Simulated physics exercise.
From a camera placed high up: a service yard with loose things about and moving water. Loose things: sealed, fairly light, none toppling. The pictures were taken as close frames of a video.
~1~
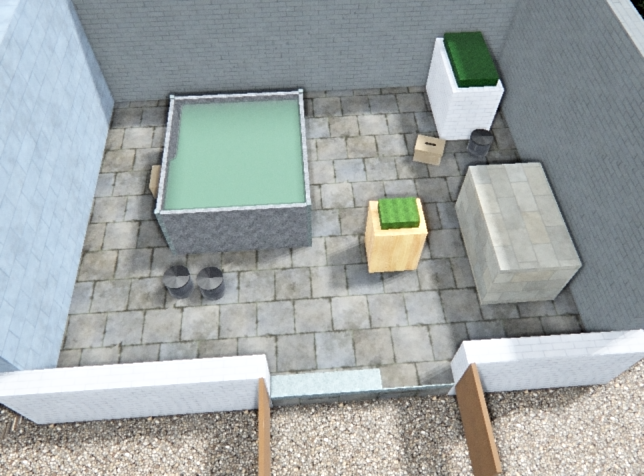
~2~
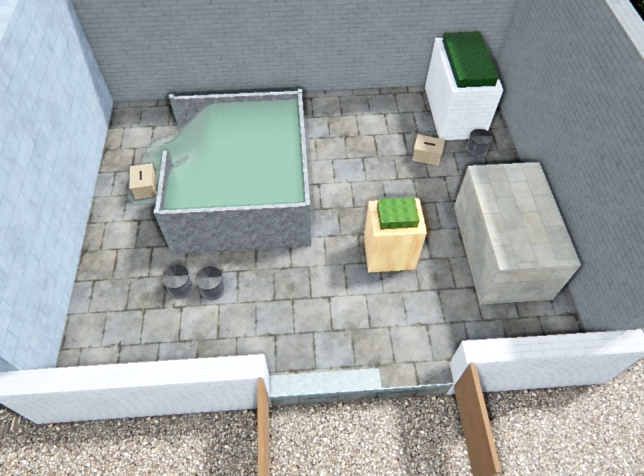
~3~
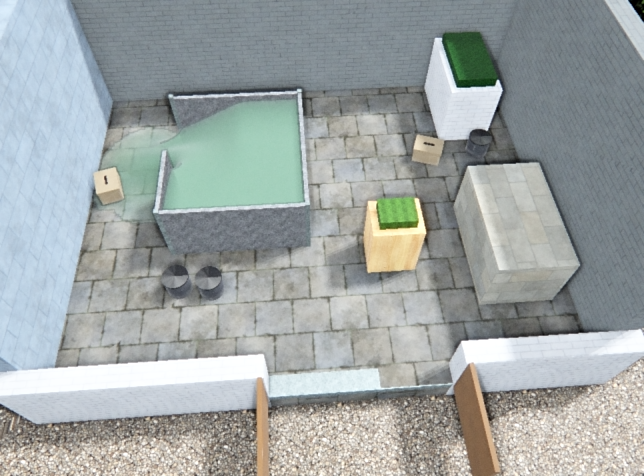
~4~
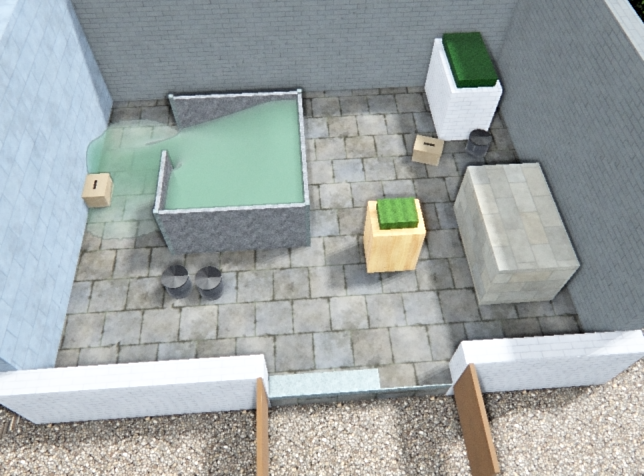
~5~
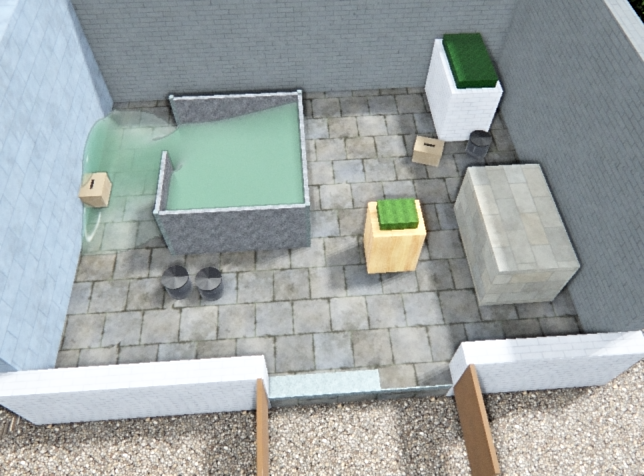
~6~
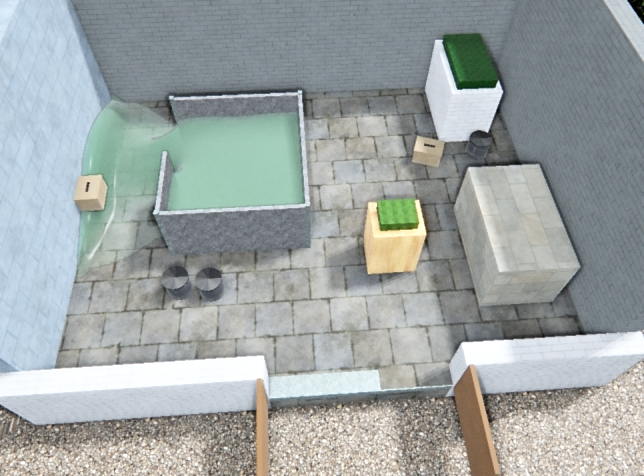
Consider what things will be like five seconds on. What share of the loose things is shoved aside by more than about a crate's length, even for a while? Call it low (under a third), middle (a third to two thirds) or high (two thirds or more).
Middle.
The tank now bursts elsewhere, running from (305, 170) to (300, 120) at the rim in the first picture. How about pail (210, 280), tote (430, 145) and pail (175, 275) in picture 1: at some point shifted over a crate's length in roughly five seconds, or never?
In the order asked: Never gets that far, then goes the distance, then never gets that far.
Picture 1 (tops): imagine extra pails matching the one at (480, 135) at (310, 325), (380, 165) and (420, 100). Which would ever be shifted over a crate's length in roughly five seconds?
Copy by copy, in order: Relocated, largely stays, relocated.
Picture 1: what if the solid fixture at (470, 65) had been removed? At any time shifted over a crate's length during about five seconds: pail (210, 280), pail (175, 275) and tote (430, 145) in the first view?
Successively: Never went far, moved a long way, moved a long way.
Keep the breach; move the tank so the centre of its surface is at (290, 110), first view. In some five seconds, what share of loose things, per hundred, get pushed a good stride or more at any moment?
My guess is about 60 percent of them.
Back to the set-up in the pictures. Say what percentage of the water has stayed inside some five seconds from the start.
I'd say close to 98 percent.
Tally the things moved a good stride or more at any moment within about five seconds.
It totals 3.
A moment on, 1 of 5 are well off their spots; 1 afloat.
Next, 1 of 5 are well off their spots; 1 afloat.
Later, 3 of 5 are well off their spots; 1 afloat.
In the end, 3 of 5 are well off their spots, and 3 have been at some point; 2 afloat.
